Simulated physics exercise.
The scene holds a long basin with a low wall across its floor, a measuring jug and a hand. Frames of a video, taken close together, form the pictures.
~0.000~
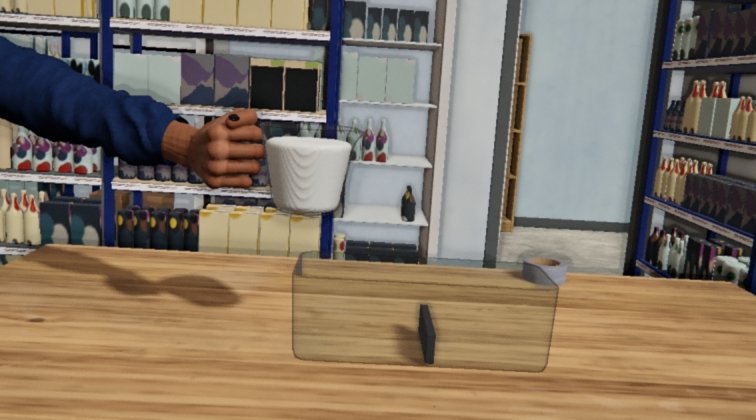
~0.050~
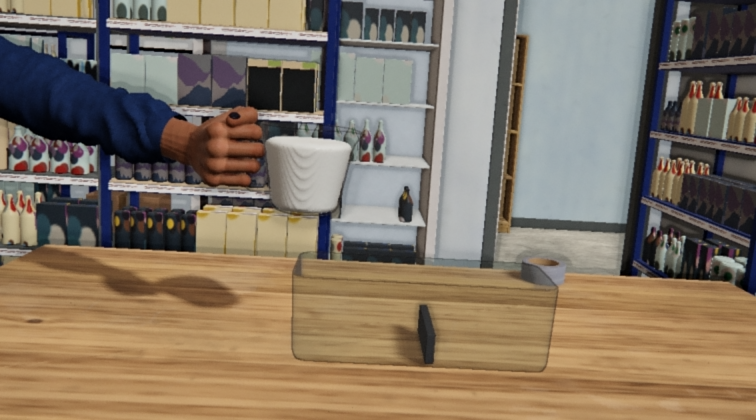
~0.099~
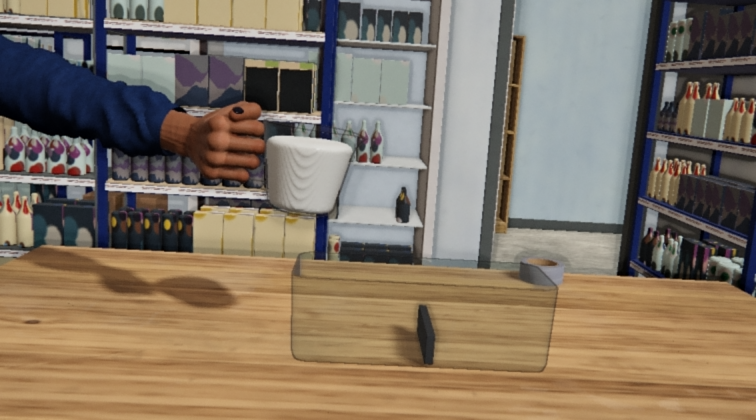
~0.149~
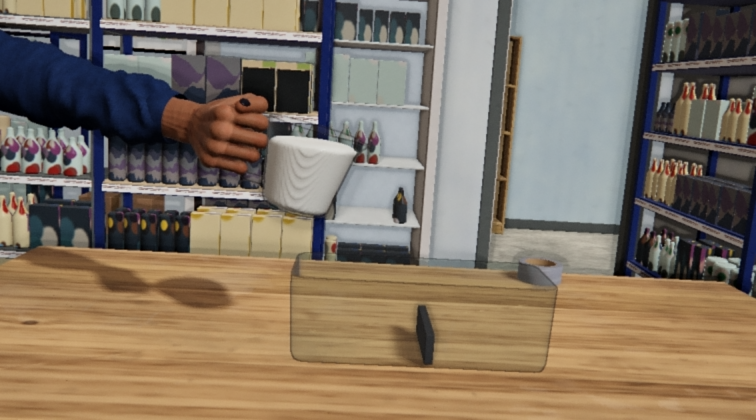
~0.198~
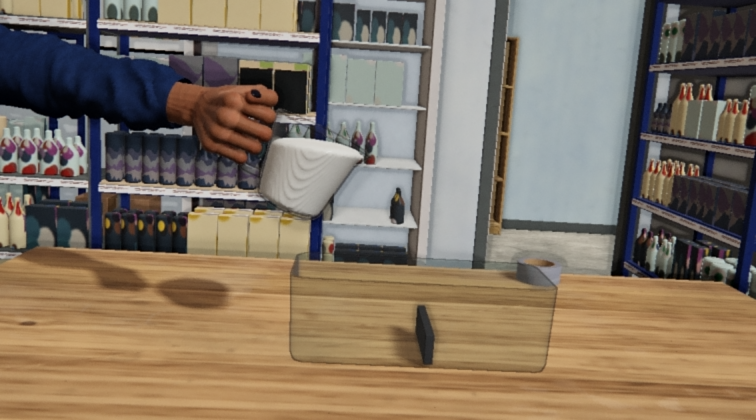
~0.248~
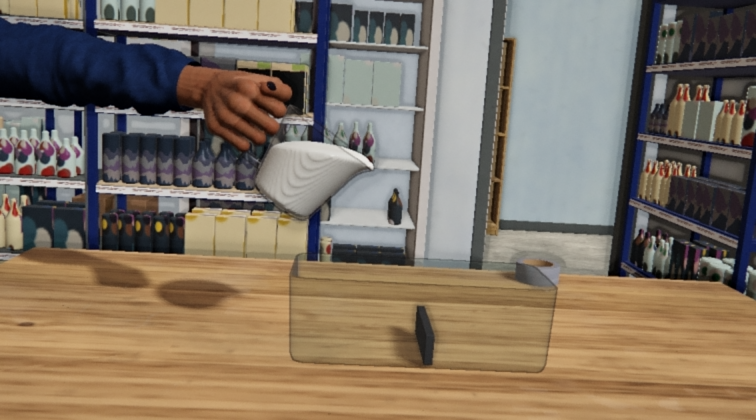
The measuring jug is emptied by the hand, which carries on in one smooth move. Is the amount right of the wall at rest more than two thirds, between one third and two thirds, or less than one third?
Once it settles, the part right of the wall is below a third, I'd say.
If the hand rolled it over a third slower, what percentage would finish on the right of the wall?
Somewhere near 5 percent.
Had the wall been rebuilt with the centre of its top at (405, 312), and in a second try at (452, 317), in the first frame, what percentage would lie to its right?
You'd get roughly 25 per cent the first time and roughly 10 per cent the second.
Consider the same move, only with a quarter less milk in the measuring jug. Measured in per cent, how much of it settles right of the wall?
Estimate: Around 10 per cent.
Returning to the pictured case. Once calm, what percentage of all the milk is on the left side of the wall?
Around 90 %.
A moment on, the measuring jug is tipped on its side and 41 per cent is still to pour, 31 is left of the wall and 0 right of it.
Next, the measuring jug is tipped right over and 4 per cent is still to pour, 81 is left of the wall and 2 right of it.
Then the measuring jug is tipped right over and 0 per cent is still to pour, 87 is left of the wall and 7 right of it.
Later the measuring jug is tipped right over and 0 per cent is still to pour, 88 is left of the wall and 8 right of it.
Finally, 88 per cent lies left of the wall, 8 right of it and 5 outside.
